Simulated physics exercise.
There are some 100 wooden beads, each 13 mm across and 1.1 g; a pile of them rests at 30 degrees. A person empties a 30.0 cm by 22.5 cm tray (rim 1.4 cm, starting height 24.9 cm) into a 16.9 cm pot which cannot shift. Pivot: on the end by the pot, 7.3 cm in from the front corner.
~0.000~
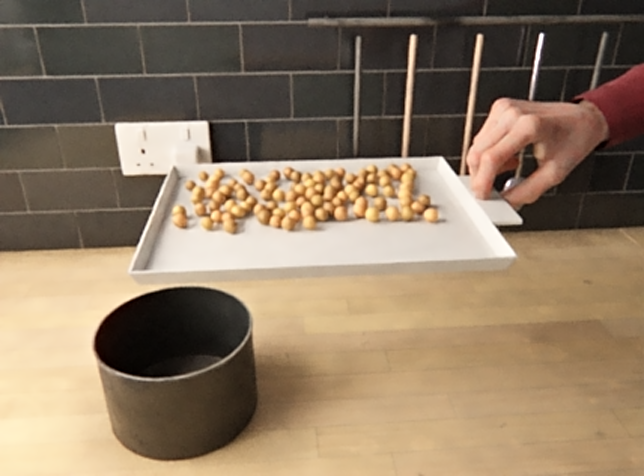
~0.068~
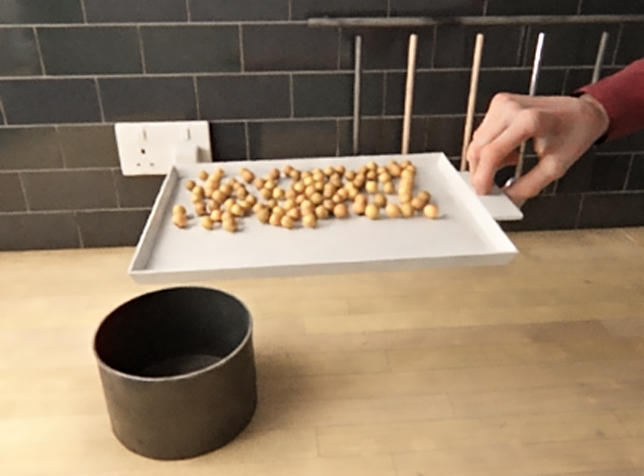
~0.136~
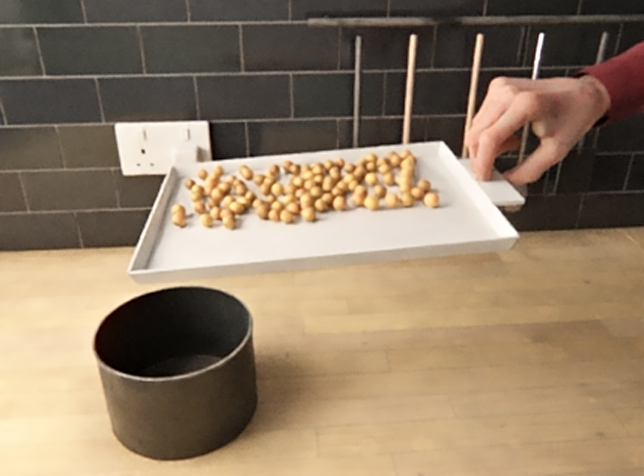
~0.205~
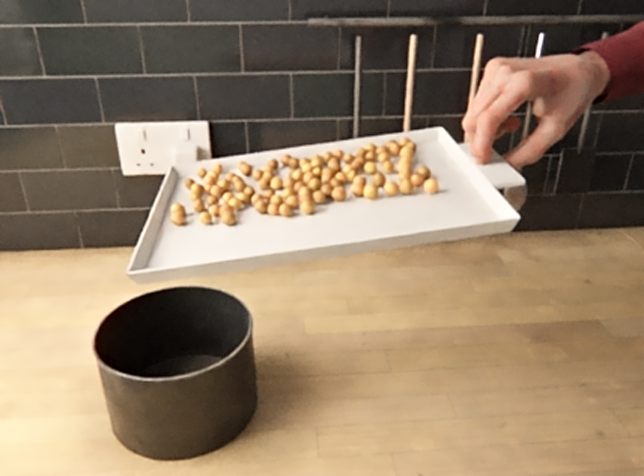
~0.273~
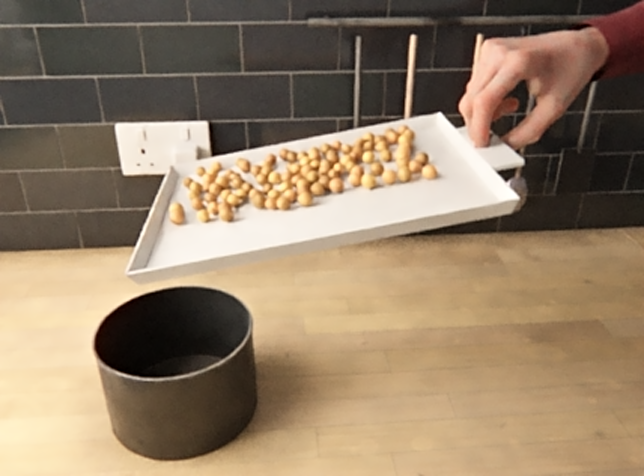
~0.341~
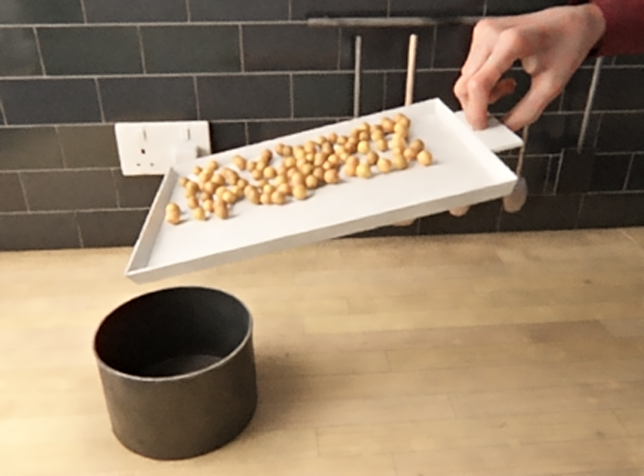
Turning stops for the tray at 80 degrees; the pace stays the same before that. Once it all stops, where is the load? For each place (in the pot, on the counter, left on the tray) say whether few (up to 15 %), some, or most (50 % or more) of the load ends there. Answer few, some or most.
Pot: Most; counter: Some; left on the tray: Few.
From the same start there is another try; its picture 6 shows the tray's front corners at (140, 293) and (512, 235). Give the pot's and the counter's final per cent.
You'd end with pot at 0 and counter at 100.
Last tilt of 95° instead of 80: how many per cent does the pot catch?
I'd say close to 65 percent.
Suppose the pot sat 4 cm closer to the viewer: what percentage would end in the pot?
It would come to roughly 60 percent.
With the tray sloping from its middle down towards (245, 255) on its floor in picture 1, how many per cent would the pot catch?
I'd say close to 0 %.
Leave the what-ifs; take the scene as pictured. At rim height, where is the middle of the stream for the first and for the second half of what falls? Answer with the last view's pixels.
Early half: About (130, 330); late half: (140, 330).
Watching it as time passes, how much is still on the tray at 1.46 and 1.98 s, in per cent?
Estimates: 95; 5.
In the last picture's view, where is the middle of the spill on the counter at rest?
Middle of the spill at rest: Roughly (97, 405).
Then, at 1.01 s, tilt 44 degrees; the tray holds 100 %, the pot 0 %.
After 1.46 s, tilt 65 degrees; the tray holds 95 %, the pot 5 %.
After 1.98 s, tilt 80 degrees; the tray holds 5 %, the pot 50 %.
In the end, at 3.4 s, pot 65 %, counter 35 %, tray 0 %.
